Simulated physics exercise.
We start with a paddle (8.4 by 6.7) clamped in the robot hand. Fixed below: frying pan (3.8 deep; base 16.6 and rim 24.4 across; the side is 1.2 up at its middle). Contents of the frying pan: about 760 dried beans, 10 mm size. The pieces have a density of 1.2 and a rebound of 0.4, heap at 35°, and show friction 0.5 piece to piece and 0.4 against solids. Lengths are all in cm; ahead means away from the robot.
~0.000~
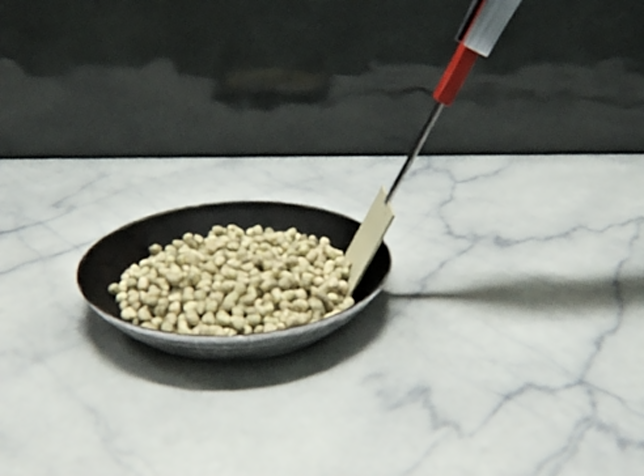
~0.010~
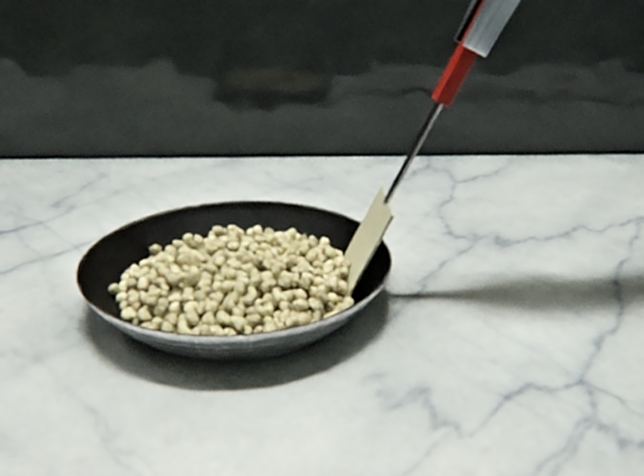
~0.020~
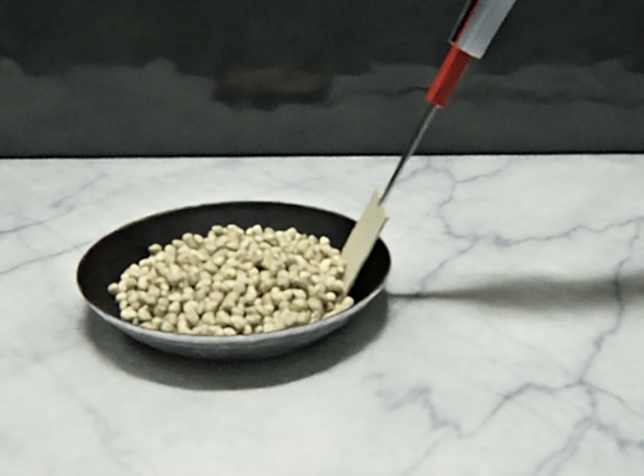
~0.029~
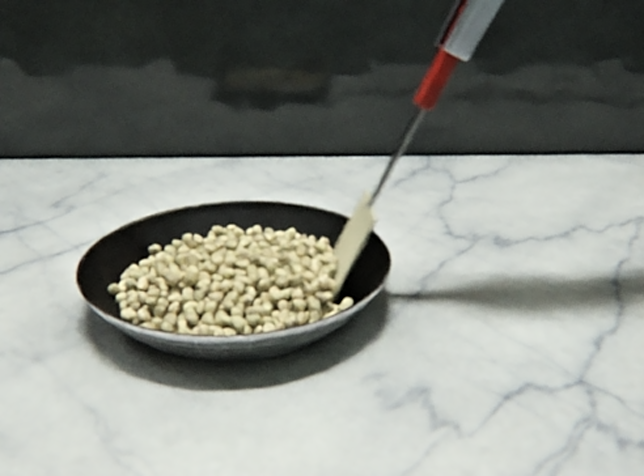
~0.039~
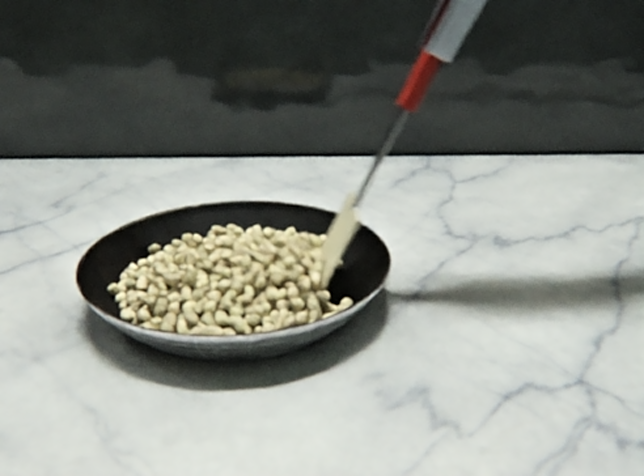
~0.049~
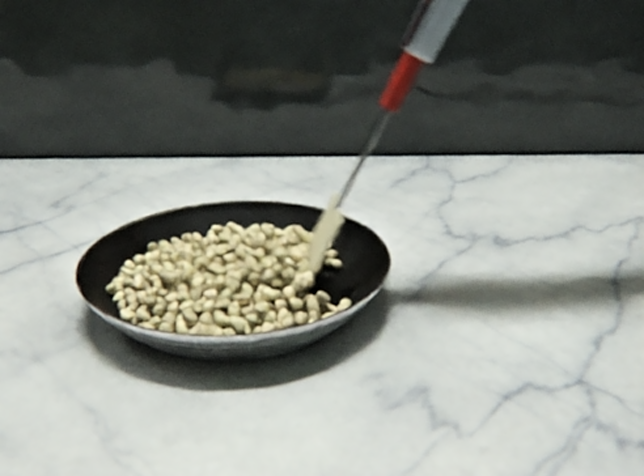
A pale, flat paddle on a thin metal rod with a red and silver holder slants down from the upper right into a dark, shallow pan, seen from slightly above on a white marble surface before a dark backdrop. Cream-coloured beans are heaped inside the pan. The paddle starts at the right rim, barely moving, then slides left, pushing nearby beans leftward, while the camera stays still.
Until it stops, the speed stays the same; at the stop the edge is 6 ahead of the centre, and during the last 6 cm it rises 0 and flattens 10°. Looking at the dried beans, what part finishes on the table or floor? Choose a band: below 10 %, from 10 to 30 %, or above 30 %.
From 10 to 30 %.
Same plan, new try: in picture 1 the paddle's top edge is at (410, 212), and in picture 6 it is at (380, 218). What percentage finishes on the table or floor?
I'd put it at roughly 5 per cent.
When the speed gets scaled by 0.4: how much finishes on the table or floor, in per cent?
Some 5 per cent.
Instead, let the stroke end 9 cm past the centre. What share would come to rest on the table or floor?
Then the share is near 35 in a hundred.
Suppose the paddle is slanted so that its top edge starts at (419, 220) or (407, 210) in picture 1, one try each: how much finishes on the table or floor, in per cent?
About 5 and 10 per cent.
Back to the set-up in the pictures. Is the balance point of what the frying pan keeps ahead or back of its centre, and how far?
What stays is shifted forward by around 3.5 cm.
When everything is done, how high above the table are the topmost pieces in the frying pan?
It reaches around 5.0 cm.
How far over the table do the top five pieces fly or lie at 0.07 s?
About 7 cm.
By 0.07 s, sloping 65°, highest piece 7 above the table; 762 in the frying pan.
By 0.10 s, sloping 62°, highest piece 9 above the table; 761 in the frying pan, 1 on the blade or in flight.
By 0.31 s, sloping 55°, highest piece 9 above the table; 627 in the frying pan, 128 on the table or floor, 7 on the blade or in flight.
By 1.36 s, sloping 55°, highest piece 5 above the table; 624 in the frying pan, 138 on the table or floor.
Final count, 624 in the frying pan, 138 on the table or floor. That is 18 % on the table or floor.
